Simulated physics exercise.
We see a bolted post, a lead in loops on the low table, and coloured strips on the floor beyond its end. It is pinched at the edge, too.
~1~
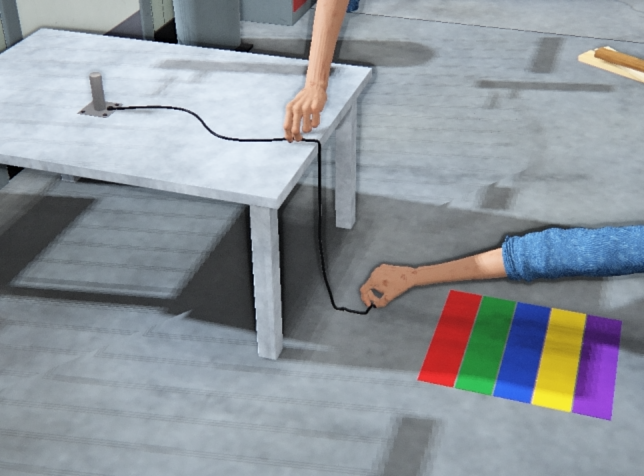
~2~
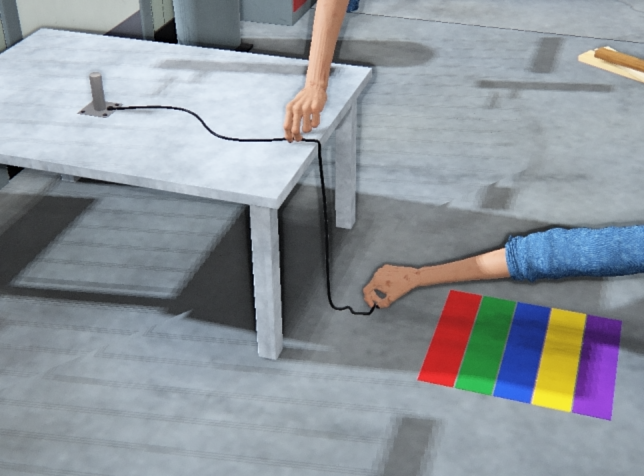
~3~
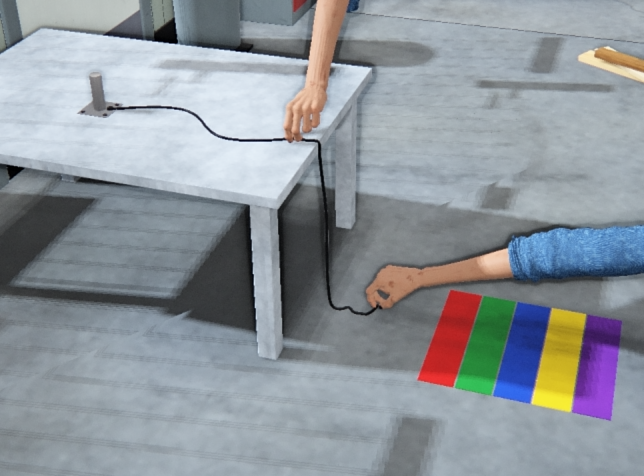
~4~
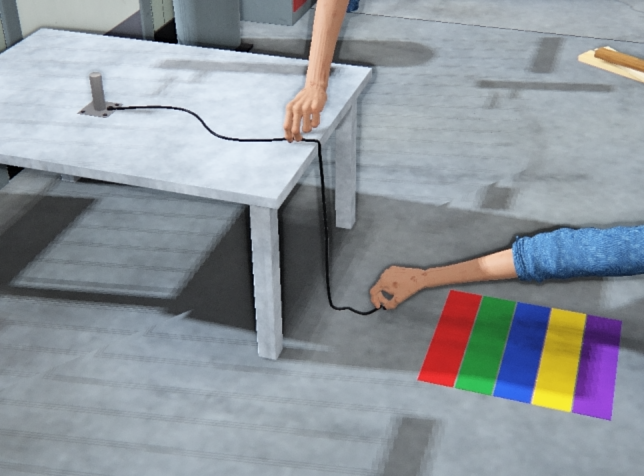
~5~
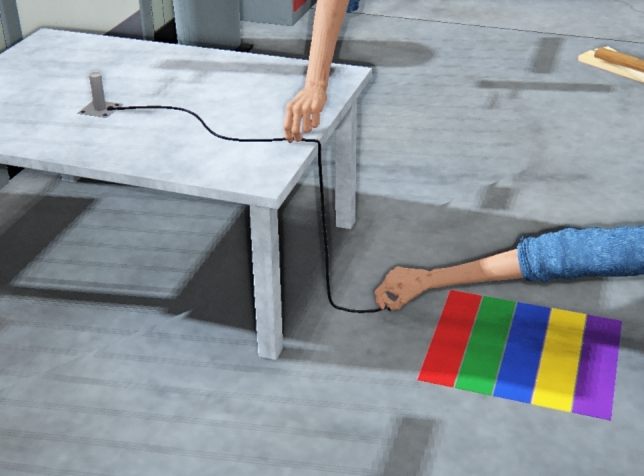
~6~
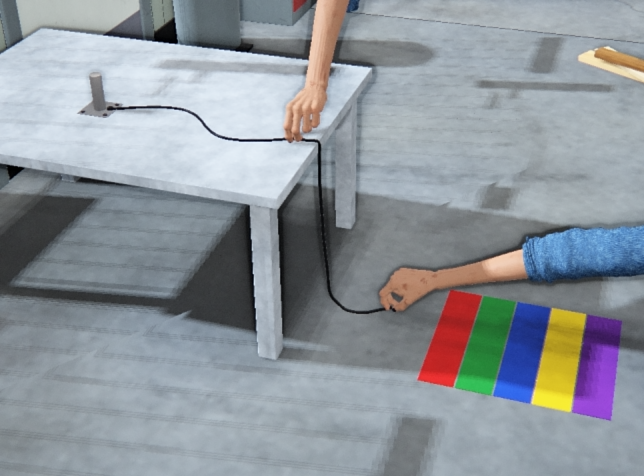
A hand in a blue sleeve slowly drawing a black cord's end slightly right beside coloured floor strips, another hand pinching it at the table edge.
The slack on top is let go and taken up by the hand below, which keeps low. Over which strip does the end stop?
Over the blue strip.
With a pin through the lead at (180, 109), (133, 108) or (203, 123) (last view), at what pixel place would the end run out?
About (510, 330), (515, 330) and (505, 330).
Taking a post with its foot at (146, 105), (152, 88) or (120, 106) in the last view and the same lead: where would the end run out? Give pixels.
The spots are near (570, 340), (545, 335) and (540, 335).
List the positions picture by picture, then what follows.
In the first frame, end (372, 304); red (441, 366); green (478, 373); blue (516, 381); yellow (555, 389); purple (594, 397).
In the second frame, end (375, 305); lead through (145, 108) (202, 122) (261, 141) (321, 164) (326, 232) (330, 298).
In the third frame, end (378, 305).
In the fourth frame, end (381, 306); lead through (145, 108) (202, 122) (261, 141) (321, 164) (326, 232) (330, 298).
In the fifth frame, end (386, 307).
In the sixth frame, end (391, 308); lead through (145, 108) (202, 122) (261, 141) (319, 164) (323, 232) (333, 298).
A little later, end near (448, 318); over red.
Next, end near (494, 327); over green.
When it is tight, end near (522, 332); over blue. The end stops over the blue strip.
